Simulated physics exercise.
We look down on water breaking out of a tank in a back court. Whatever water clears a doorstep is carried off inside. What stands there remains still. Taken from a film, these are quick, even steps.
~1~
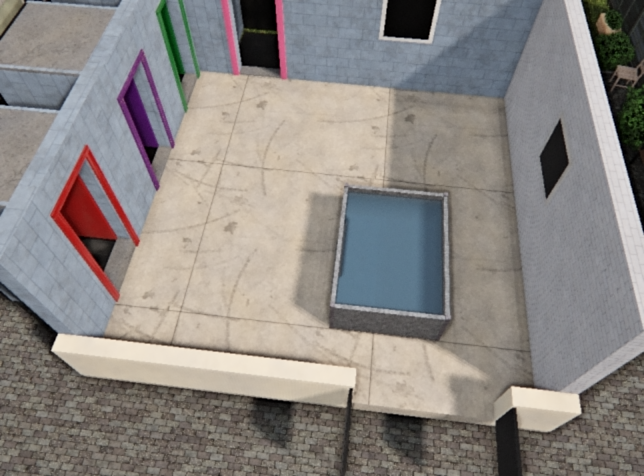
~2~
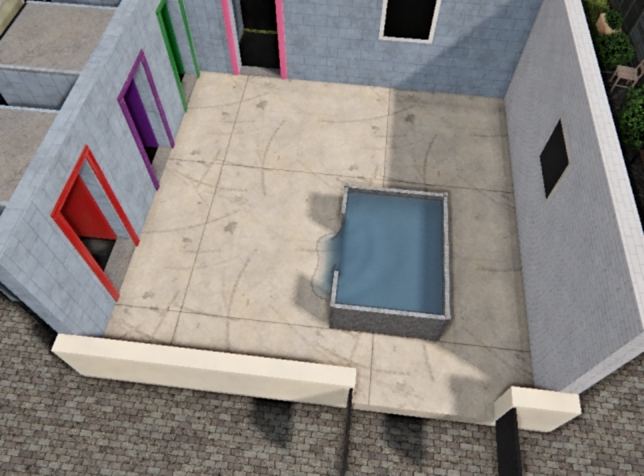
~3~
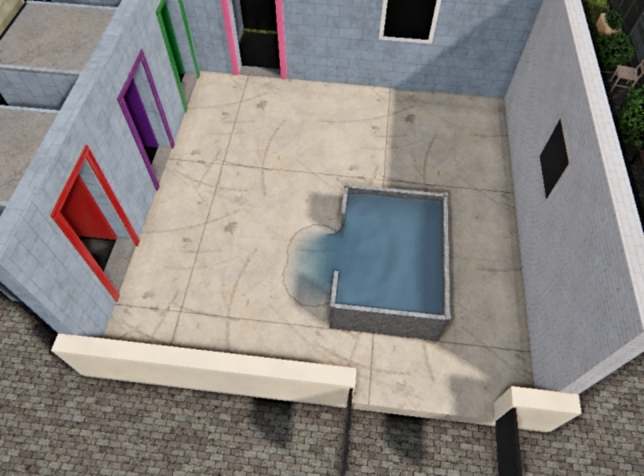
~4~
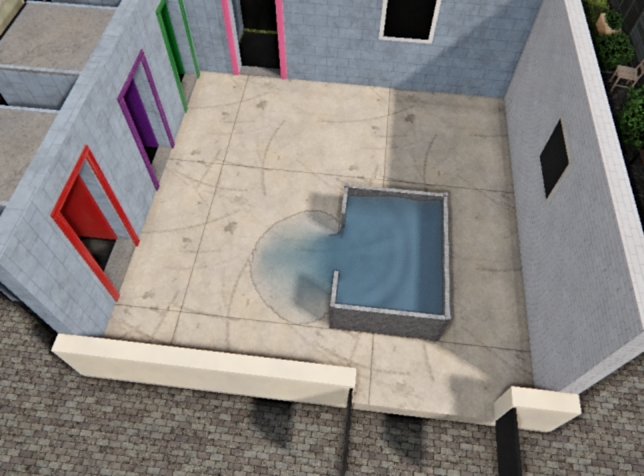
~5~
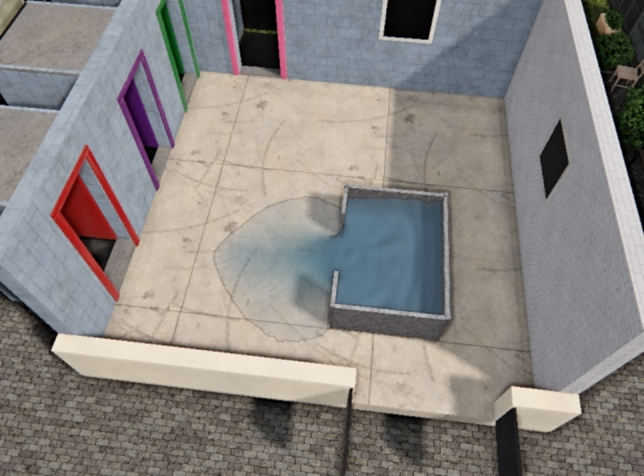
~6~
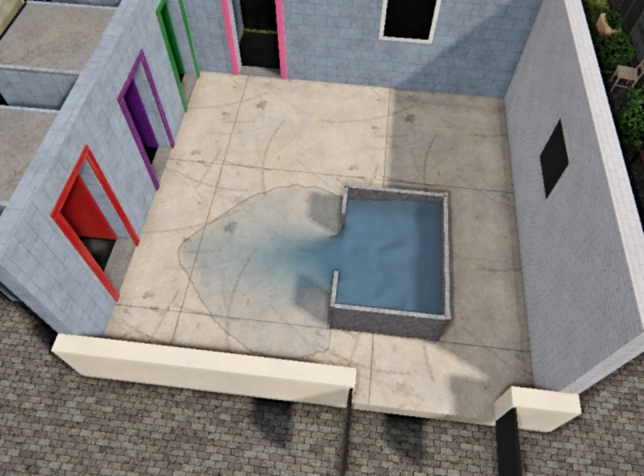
To begin with, still blue water fills a rectangular tank in a walled back court with red, purple and green doorways on the left. A gap opens in the tank's left side and water pours out, fanning leftward across the pale paving in a widening, thinning sheet.
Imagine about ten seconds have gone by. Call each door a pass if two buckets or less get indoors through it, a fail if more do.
Purple door: Fail, red door: Pass, green door: Pass, pink door: Fail.
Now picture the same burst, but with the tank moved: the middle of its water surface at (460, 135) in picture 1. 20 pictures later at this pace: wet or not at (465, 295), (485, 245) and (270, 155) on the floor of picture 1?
In the order asked: Not reached, not reached, reached by the flood.
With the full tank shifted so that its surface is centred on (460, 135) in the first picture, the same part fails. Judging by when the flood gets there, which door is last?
That would be the door marked red.
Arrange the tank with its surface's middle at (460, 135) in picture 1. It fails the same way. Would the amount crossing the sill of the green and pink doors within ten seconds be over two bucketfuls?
In short: The green door is over, the pink door is over.
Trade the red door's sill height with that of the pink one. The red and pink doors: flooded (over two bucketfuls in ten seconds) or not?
One by one: Red passes that mark; pink is under.
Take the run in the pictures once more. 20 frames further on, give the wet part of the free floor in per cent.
I'd put it at roughly 40 per cent.
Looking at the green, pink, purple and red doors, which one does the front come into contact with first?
Looks like the one in red.
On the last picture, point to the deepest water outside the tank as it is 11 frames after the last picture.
At about (114, 344).
A moment on, water covers 30 % of the floor; the purple door not reached, the red door wet at the sill, nothing in, the green door not reached, the pink door not reached.
Next, water covers 35 % of the floor; the purple door over two buckets in, the red door wet at the sill, nothing in, the green door not reached, the pink door not reached.
Then, water covers 40 % of the floor; the purple door over two buckets in, the red door wet at the sill, nothing in, the green door wet at the sill, nothing in, the pink door wet at the sill, nothing in.
Later, water covers 65 % of the floor; the purple door far over two buckets in, the red door under two buckets in, the green door wet at the sill, nothing in, the pink door over two buckets in.
In the end, water covers 95 % of the floor; the purple door far over two buckets in, the red door under two buckets in, the green door wet at the sill, nothing in, the pink door over two buckets in.
